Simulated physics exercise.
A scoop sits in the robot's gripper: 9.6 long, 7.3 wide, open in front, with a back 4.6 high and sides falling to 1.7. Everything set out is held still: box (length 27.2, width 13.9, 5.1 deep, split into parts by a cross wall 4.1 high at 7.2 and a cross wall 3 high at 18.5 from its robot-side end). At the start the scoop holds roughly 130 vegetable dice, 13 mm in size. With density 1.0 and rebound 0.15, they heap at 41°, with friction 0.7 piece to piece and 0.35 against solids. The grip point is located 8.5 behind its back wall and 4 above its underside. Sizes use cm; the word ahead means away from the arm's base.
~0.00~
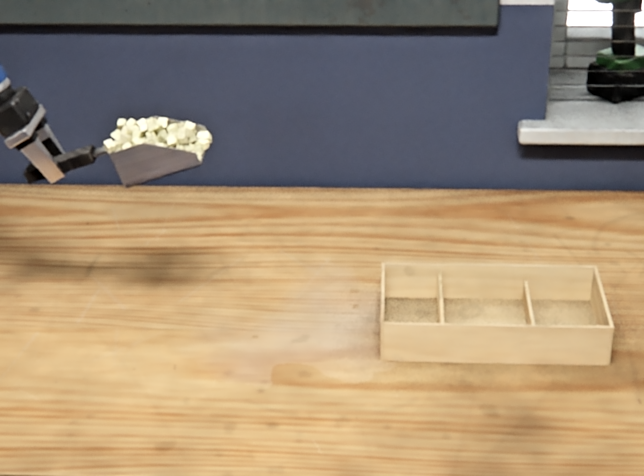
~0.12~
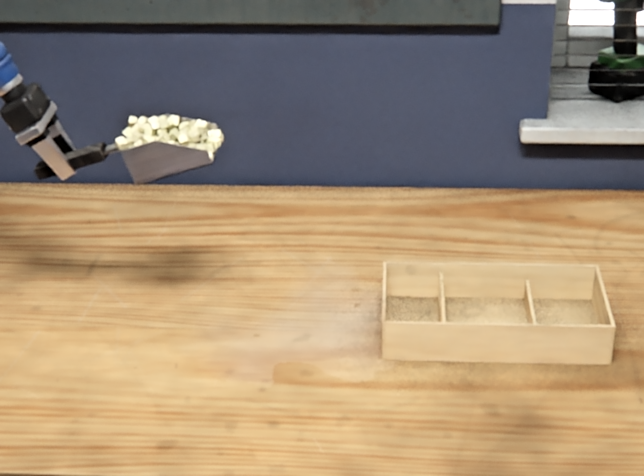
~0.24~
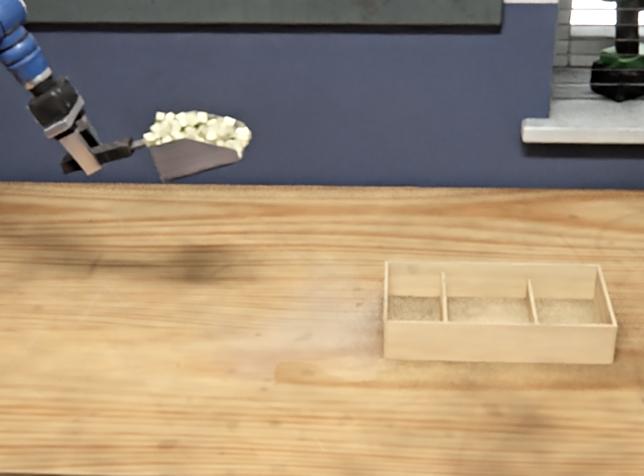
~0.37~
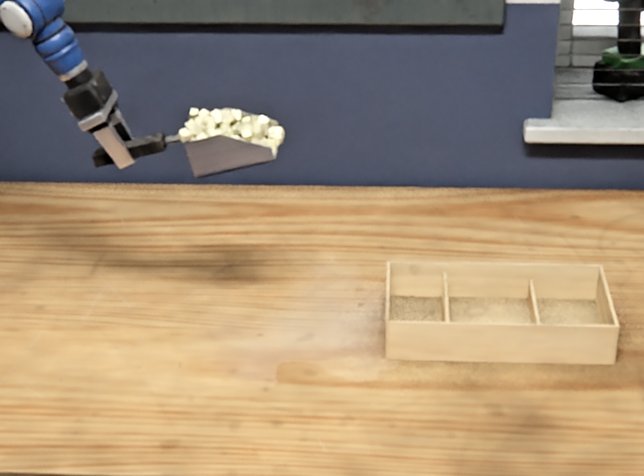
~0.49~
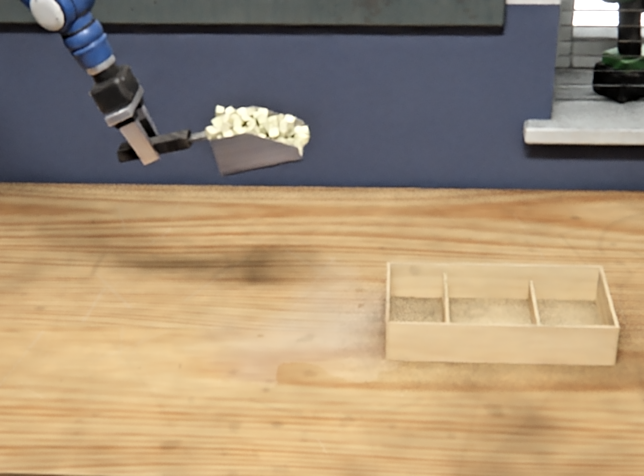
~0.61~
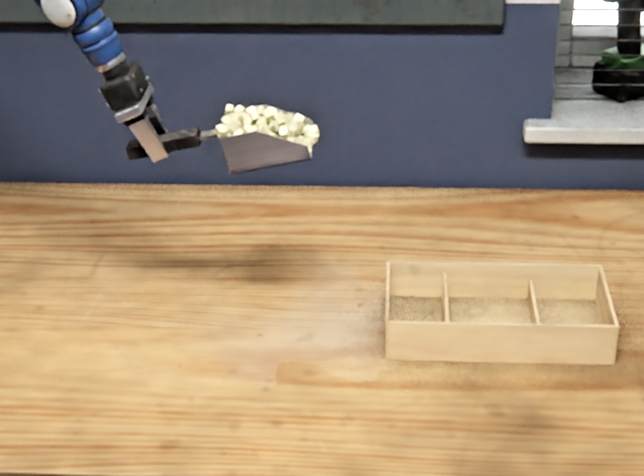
At the start, a robot arm at the upper left holds a gray scoop heaped with pale diced pieces above a wooden table, where a divided wooden box sits at right. The arm carries the scoop rightward, rising slightly and leveling a little, then slows while the load stays heaped.
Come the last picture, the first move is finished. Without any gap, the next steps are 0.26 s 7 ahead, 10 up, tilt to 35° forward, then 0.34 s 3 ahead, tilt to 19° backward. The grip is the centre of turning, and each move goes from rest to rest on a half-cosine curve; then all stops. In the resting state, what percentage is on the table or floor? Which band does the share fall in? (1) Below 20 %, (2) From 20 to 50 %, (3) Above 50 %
2.
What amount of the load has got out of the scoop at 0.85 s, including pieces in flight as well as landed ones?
Share out so far: Close to 20 %.
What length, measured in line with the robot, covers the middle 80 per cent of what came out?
Length: Close to 22 cm.
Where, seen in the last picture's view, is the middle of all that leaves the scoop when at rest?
About (425, 320).
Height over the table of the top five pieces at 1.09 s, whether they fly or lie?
Around 34 cm, I reckon.
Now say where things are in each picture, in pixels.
Scoop floor at (161, 162), tilted 19° backward; upper third of the load around (152, 135), from x 110 to 205, top at y 125; 134 on the scoop, in the first picture.
Scoop floor at (172, 160), tilted 18° backward; upper third of the load around (163, 133), from x 120 to 220, top at y 120, in the second picture.
Scoop floor at (198, 157), tilted 17° backward; upper third of the load around (191, 129), from x 150 to 245, top at y 115, in the third picture.
Scoop floor at (231, 154), tilted 15° backward; upper third of the load around (225, 126), from x 185 to 280, top at y 115, in the fourth picture.
Scoop floor at (257, 153), tilted 14° backward; upper third of the load around (246, 124), from x 210 to 305, top at y 110, in the fifth picture.
Scoop floor at (266, 151), tilted 13° backward; upper third of the load around (255, 123), from x 220 to 315, top at y 110; 134 on the scoop, in the sixth picture.
After 0.85 s, tilted 34° forward, highest piece 30 above the table; 108 on the scoop, 26 in flight or on a rim.
After 1.09 s, tilted 4° backward, highest piece 35 above the table; 43 on the scoop, 38 on the table or floor, 17 in the robot-side part, 36 in flight or on a rim.
After 1.41 s, tilted 19° backward, highest piece 39 above the table; 40 on the table or floor, 37 on the scoop, 29 in the middle part, 18 in the robot-side part, 6 in the far-side part, 4 in flight or on a rim.
After 2.46 s, tilted 19° backward, highest piece 39 above the table; 40 on the table or floor, 37 on the scoop, 31 in the middle part, 20 in the robot-side part, 6 in the far-side part.
At rest, 40 on the table or floor, 37 on the scoop, 31 in the middle part, 20 in the robot-side part, 6 in the far-side part. That is 30 % on the table or floor.
